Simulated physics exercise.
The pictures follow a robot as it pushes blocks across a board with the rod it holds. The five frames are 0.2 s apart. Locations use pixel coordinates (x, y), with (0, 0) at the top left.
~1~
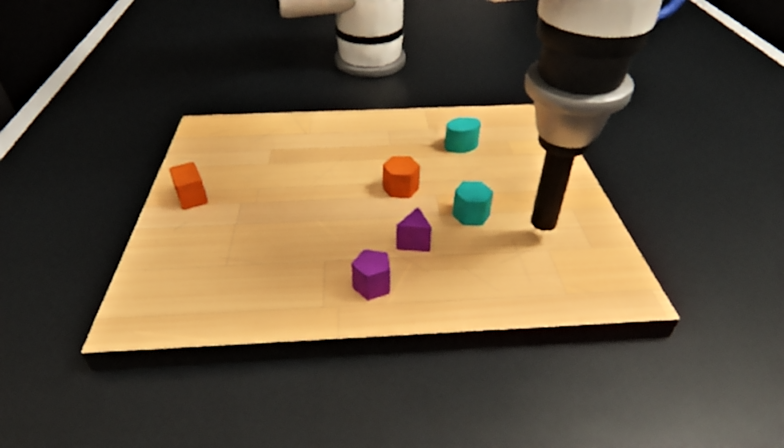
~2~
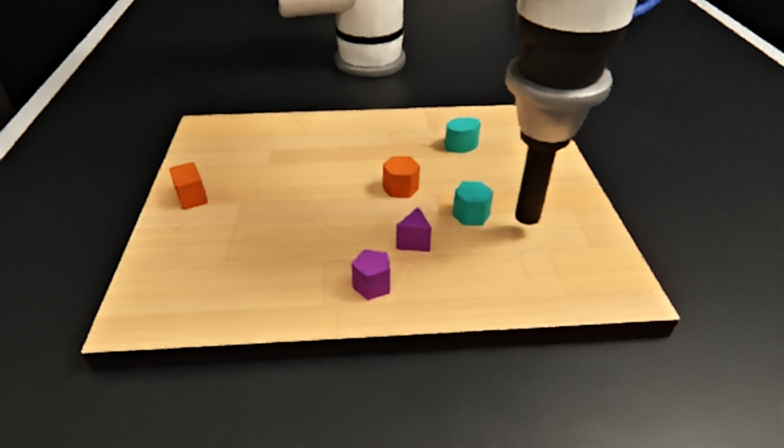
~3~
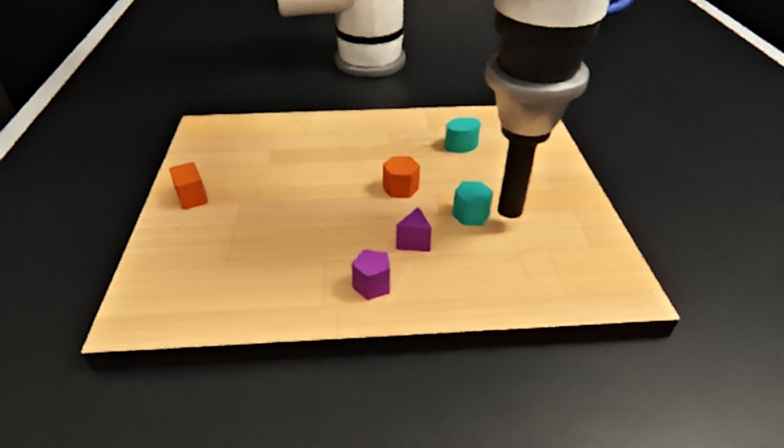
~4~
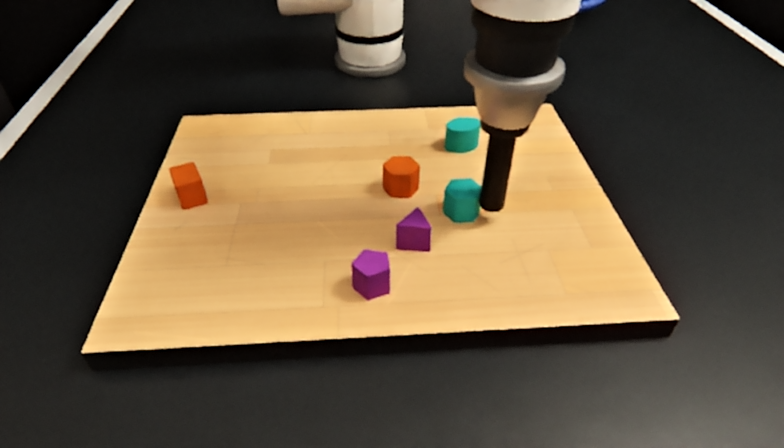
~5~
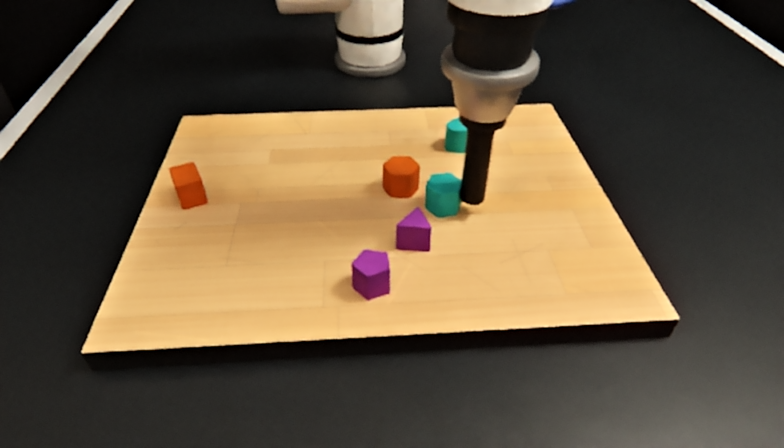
On a wooden board set on a black table, a robot arm holds a dark rod to the right of several small orange, purple and turquoise blocks. The rod slides left to the turquoise six-sided block, then pushes it a short way left, nearer the orange six-sided block, while the other blocks stay still.
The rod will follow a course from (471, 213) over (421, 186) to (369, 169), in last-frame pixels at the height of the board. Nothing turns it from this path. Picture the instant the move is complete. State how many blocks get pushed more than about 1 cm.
Two blocks move.
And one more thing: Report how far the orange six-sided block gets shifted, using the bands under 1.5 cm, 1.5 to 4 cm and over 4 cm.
It falls in the over 4 cm band.
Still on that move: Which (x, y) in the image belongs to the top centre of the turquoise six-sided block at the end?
The centre of its top will be at (402, 175).
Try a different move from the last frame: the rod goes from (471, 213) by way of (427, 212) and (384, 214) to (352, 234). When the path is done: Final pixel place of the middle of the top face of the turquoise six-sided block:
It should be at about (371, 173).
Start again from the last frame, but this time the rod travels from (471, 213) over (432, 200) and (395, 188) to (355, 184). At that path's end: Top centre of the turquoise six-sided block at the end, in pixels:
In the picture, it is at (349, 177).
What follows on the original path. One third of the way, rod (439, 180); orange six-sided block (389, 161); turquoise six-sided block (412, 175), turned 35° anticlockwise.
Two thirds of the way, rod (404, 165); orange six-sided block (377, 159), turned 15° clockwise; turquoise six-sided block (402, 175), turned 70° anticlockwise.
At the end, rod (369, 155); orange six-sided block (351, 158), turned 30° anticlockwise; purple triangular block still; turquoise six-sided block (402, 175), turned 70° anticlockwise.
